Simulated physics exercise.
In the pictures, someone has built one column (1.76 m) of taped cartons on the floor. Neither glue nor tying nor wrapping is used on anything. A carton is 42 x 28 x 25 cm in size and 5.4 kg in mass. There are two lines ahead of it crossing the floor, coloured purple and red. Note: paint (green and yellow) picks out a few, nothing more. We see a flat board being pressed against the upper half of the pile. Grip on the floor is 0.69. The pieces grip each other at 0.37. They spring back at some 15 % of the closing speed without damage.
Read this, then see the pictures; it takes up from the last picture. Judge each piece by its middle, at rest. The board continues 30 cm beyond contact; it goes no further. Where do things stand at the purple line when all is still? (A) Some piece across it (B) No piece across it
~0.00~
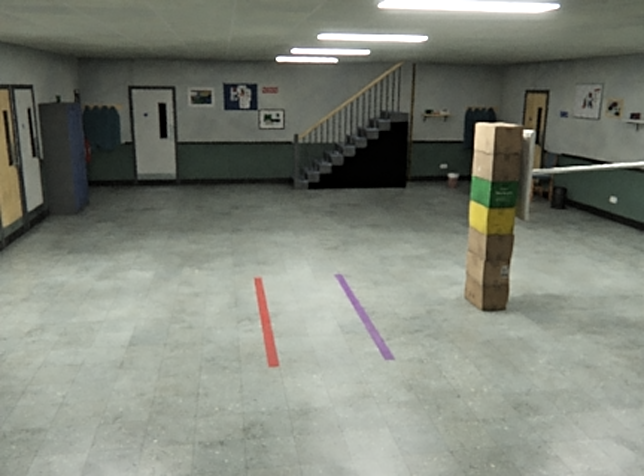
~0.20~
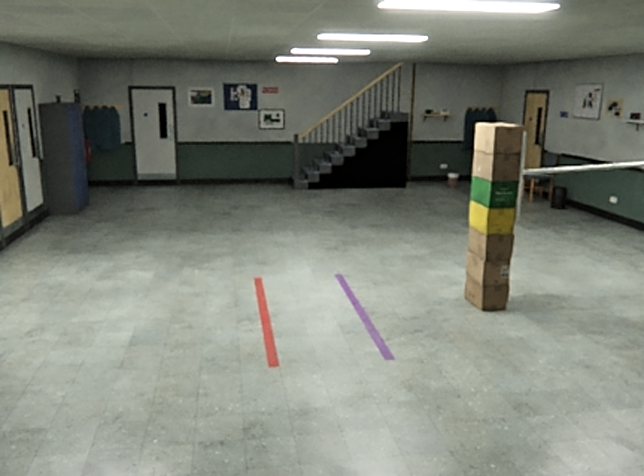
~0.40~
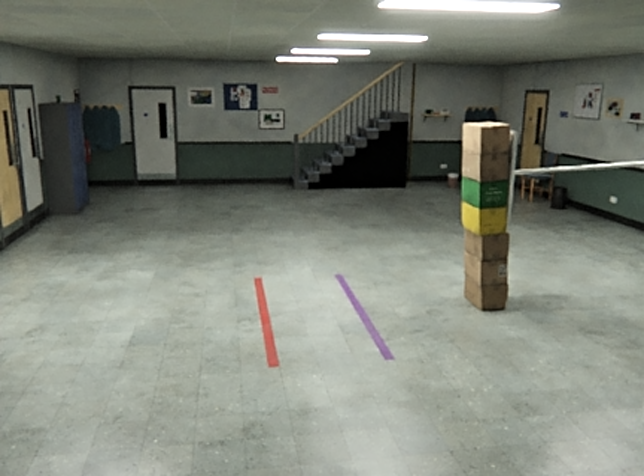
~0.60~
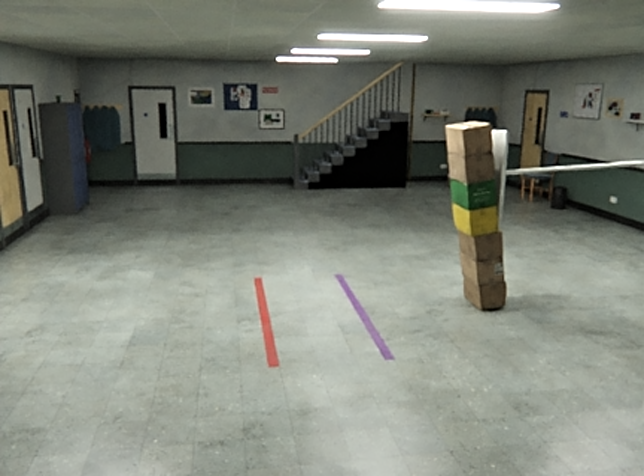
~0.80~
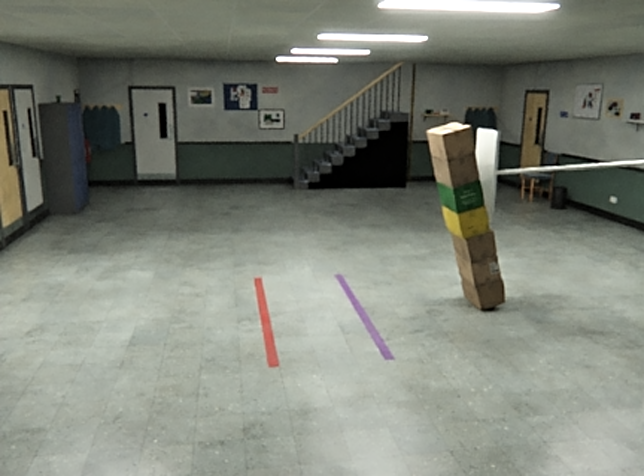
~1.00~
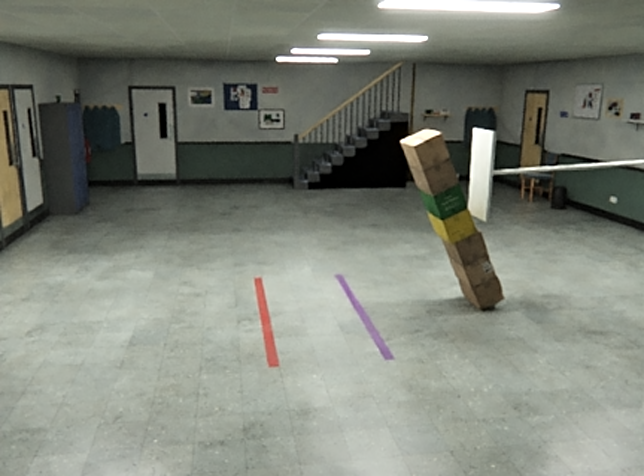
A.
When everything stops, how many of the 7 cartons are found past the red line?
That makes 0.
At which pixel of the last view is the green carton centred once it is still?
In the last picture it sits at roughly (349, 297).
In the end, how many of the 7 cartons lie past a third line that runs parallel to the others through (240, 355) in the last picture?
0.
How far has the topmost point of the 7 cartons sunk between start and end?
I make it close to 150 cm.
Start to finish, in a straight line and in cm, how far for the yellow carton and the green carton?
Displacement in cm - yellow: 130; green: 170.
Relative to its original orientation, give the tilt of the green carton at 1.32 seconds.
My estimate is close to 50°.
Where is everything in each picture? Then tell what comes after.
In the first picture (pixels give the middle of a visible side), board (531, 165) 9 cm short; red line, near end, (272, 354); purple line, near end, (383, 348); yellow carton (501, 222); green carton (504, 195); none has stirred.
Board (522, 165) 1 mm in; green carton (504, 195), in the second picture.
Board (514, 165) 9 cm in; green carton (494, 195) 4° from how it stood; yellow carton (493, 221) 4° from how it stood; steepest lean 4°, the carton at (495, 140); movement in 7 of them, in the third picture.
Board (505, 165) 17 cm in; green carton (482, 195) 9° from how it stood; yellow carton (484, 222) 9° from how it stood; steepest lean 9°, the carton at (478, 141); movement in 7 of them, in the fourth picture.
Board (496, 165) 26 cm in; green carton (469, 197) 16° from how it stood; yellow carton (474, 223) 16° from how it stood; steepest lean 16°, the carton at (459, 144); movement in 7 of them, in the fifth picture.
Board (492, 165) 30 cm in, stopped; red line, near end, (272, 354); purple line, near end, (383, 348); green carton (451, 203) 25° from how it stood; yellow carton (460, 227) 25° from how it stood; steepest lean 25°, the carton at (442, 178); movement in 7 of them, in the sixth picture.
After 1.12 s, none of the 7 cartons past the purple line, 7 disturbed; green carton 32° from how it stood, 12 cm lower; yellow carton 32° from how it stood, 8 cm lower.
After 1.32 s, 1 of the 7 cartons past the purple line; yellow carton 52° from how it stood, 26 cm lower; green carton 52° from how it stood, 36 cm lower.
After 1.56 s, 3 of the 7 cartons past the purple line; yellow carton on its side; green carton on its side.
In the end (2.5 s), 3 of the 7 cartons past the purple line; green carton on its side; yellow carton on its side. The farthest middle lies 72 cm beyond that line. From the last view, middles, green carton near (349, 297), yellow carton near (381, 295).
